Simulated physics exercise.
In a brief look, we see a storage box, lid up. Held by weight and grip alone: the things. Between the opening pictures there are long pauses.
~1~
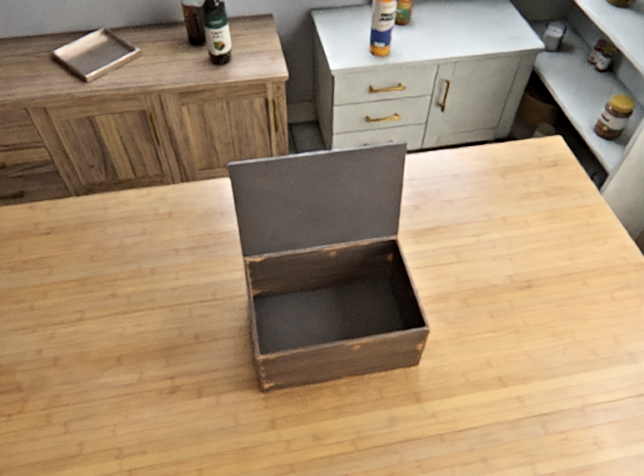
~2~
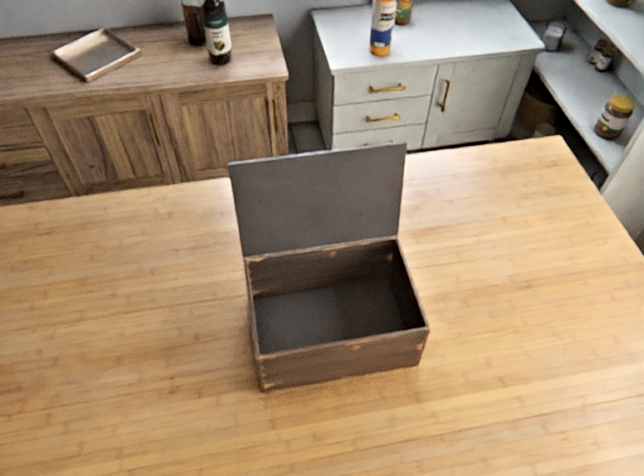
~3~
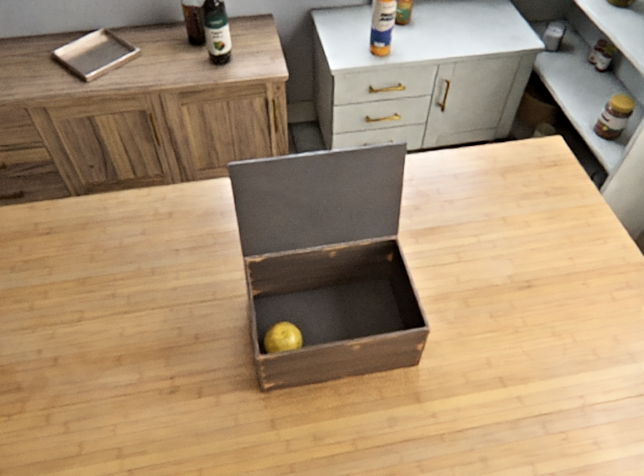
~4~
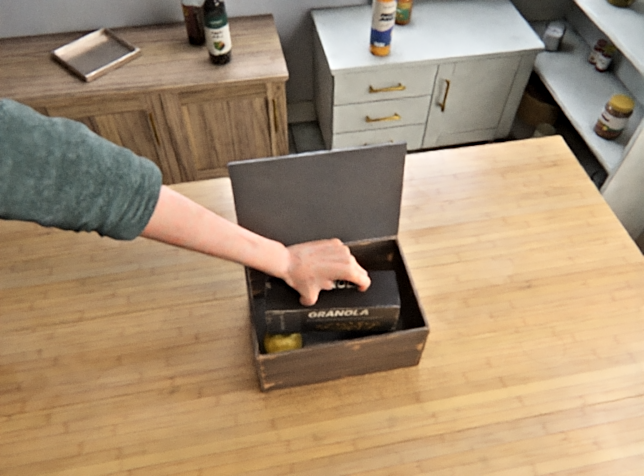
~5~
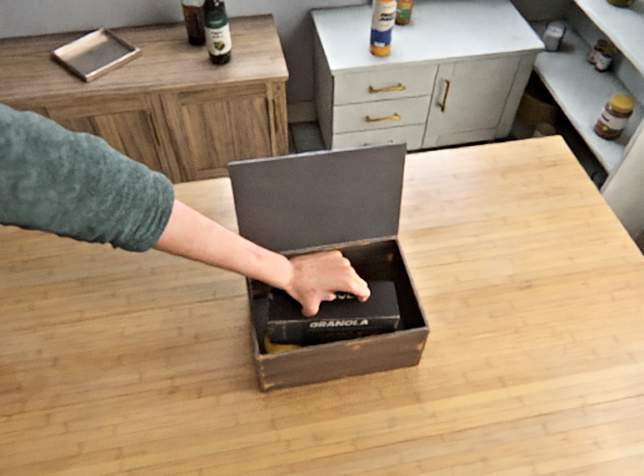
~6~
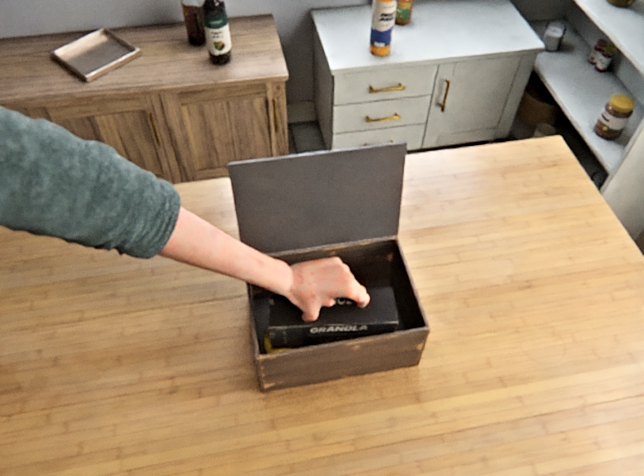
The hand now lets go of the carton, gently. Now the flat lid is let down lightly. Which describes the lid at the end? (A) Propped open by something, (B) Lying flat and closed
Propped open by something (A).
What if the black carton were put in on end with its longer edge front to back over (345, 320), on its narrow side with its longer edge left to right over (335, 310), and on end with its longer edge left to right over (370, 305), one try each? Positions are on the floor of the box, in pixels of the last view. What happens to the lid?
The lid is kept raised the first time, lowers completely the second time and is kept raised the third time.
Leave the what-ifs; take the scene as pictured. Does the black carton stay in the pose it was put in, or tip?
As it turns out, the black carton changes its angle.
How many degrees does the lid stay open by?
The lid sits around 12° above the rim.
Then, 1.00 s after the last picture, lid starting down; black carton tipped 23° from how it was near (329, 331).
Then, 1.60 s after the last picture, lid 57° above the rim; black carton tipped 23° from how it was near (329, 331).
Then, 1.90 s after the last picture, lid 29° above the rim; black carton tipped 23° from how it was near (329, 331).
At rest, lid 11° above the rim; left askew, black carton; yellow apple in place. Seen from the same camera at the end, black carton near (329, 331).
